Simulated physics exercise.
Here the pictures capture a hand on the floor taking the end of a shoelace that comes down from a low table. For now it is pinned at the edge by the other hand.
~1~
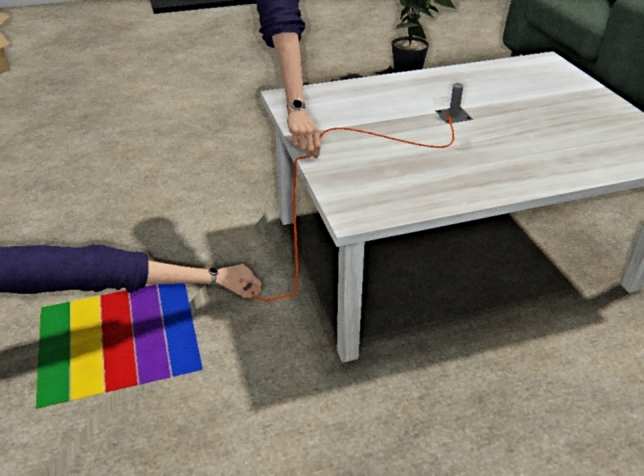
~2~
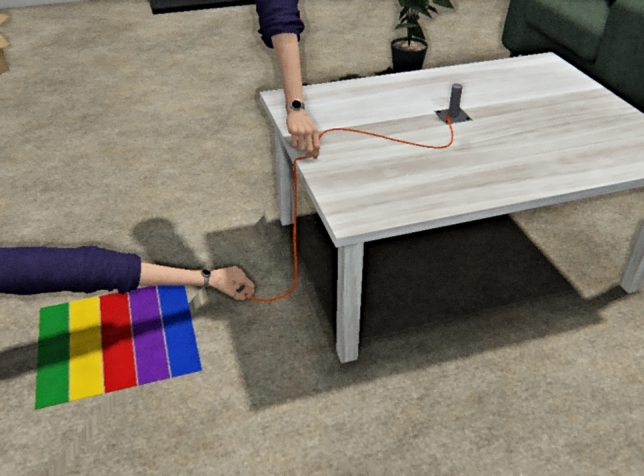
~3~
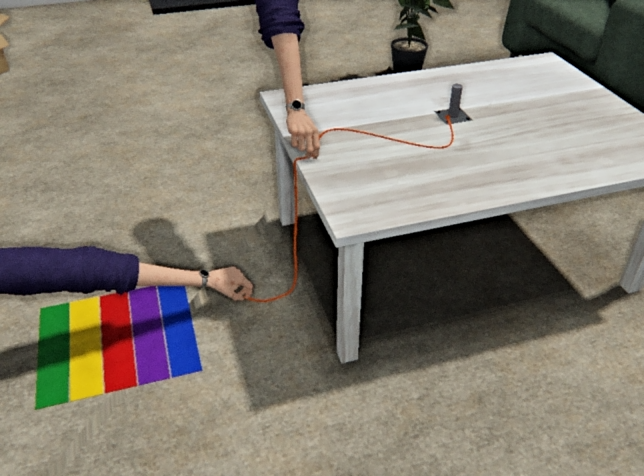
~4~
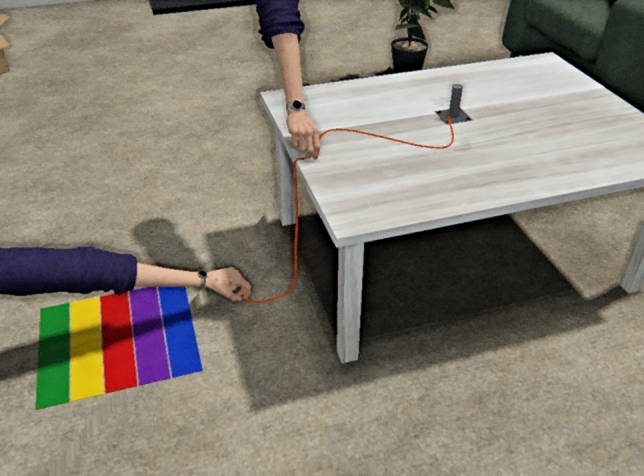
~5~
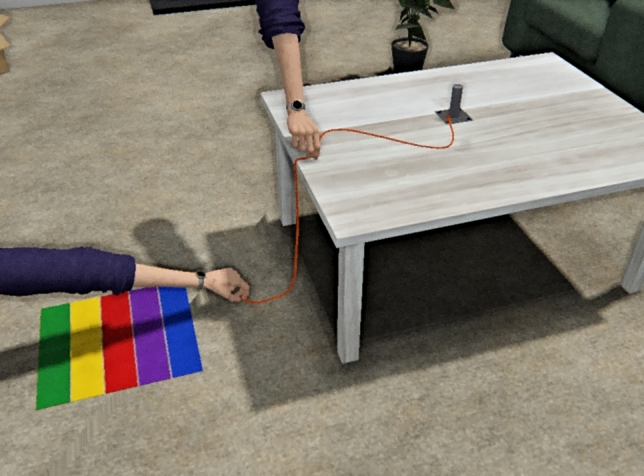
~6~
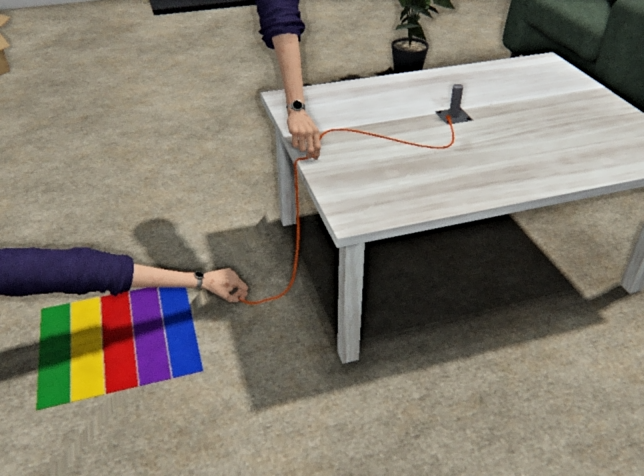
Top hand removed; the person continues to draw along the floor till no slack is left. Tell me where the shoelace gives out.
It gives out over the green strip.
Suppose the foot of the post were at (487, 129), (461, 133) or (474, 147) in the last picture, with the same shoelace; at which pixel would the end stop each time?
Places per try: (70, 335); (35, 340); (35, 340).
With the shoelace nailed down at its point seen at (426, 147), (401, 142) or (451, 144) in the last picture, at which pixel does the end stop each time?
Pixel places, try by try: (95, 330), (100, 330), (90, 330).
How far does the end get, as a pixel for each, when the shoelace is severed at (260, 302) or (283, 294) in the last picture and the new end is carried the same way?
About (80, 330), then (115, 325).
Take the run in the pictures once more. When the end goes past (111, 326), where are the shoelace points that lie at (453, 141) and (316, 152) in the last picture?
The first ends at (405, 126) and the second at (280, 201).
Early on, end near (111, 326); over red.
Midway, end near (72, 334); over yellow.
At the end of the slack, end near (47, 339); over green. The green one.
